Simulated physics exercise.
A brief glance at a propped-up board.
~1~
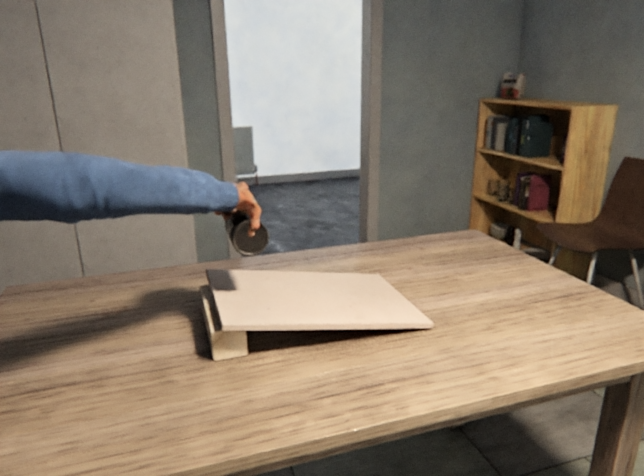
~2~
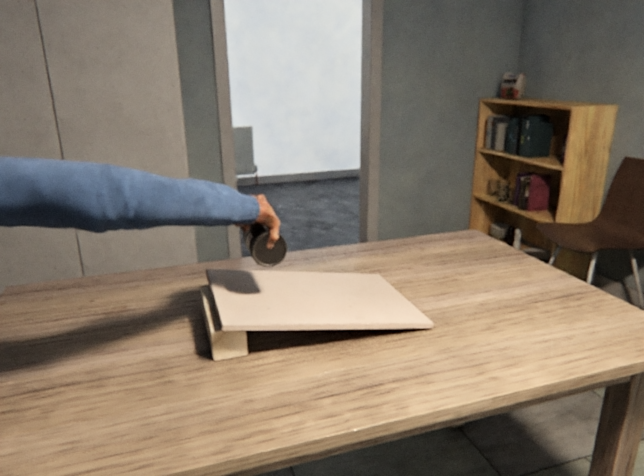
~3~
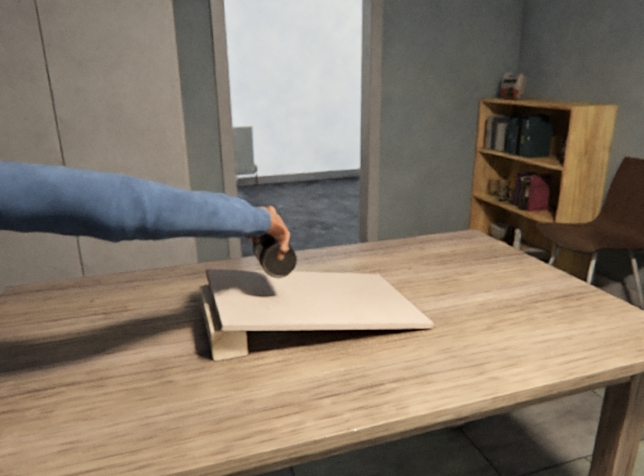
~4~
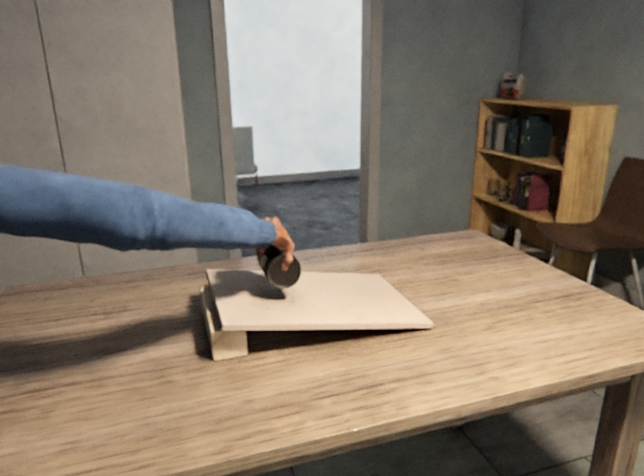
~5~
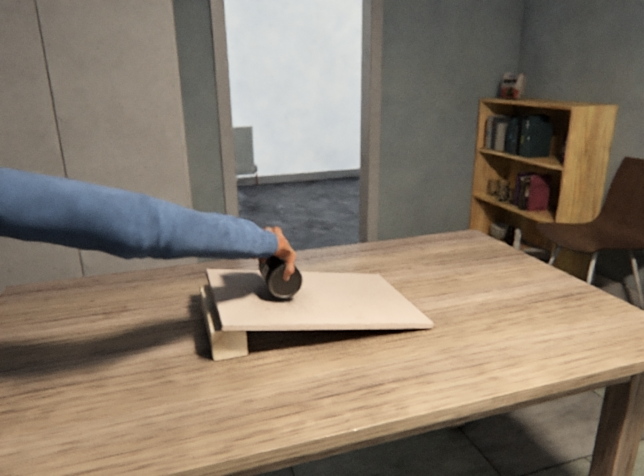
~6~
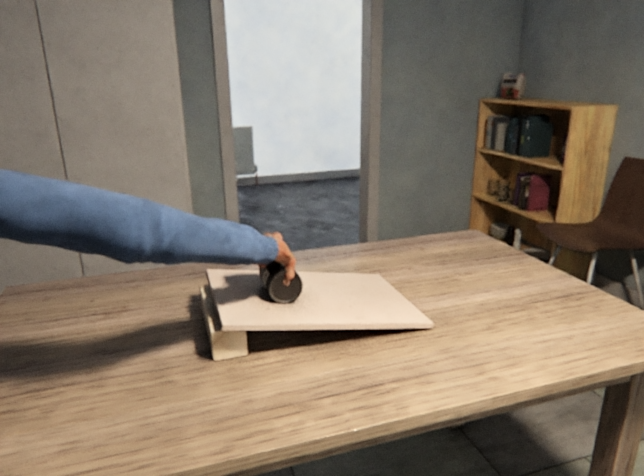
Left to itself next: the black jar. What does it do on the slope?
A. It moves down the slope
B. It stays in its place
A.
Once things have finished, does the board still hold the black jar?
At the end, the black jar is no longer up there.
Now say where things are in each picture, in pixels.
Coming down; black jar (246, 231), in the first picture.
Coming down; black jar (264, 242), in the second picture.
Coming down; black jar (274, 253), in the third picture.
Coming down; black jar (278, 264), in the fourth picture.
Coming down; black jar (280, 273), in the fifth picture.
Set down, still held; black jar (280, 278), in the sixth picture.
Then, 0.80 s past the last view, black jar displaced well along near (375, 281).
Then, 1.20 s past the last view, black jar now off the board.
Then, 1.70 s past the last view, things are still on the move.
Then, 2.00 s past the last view, as before.
Finally, off the board, black jar. The black jar goes downhill.
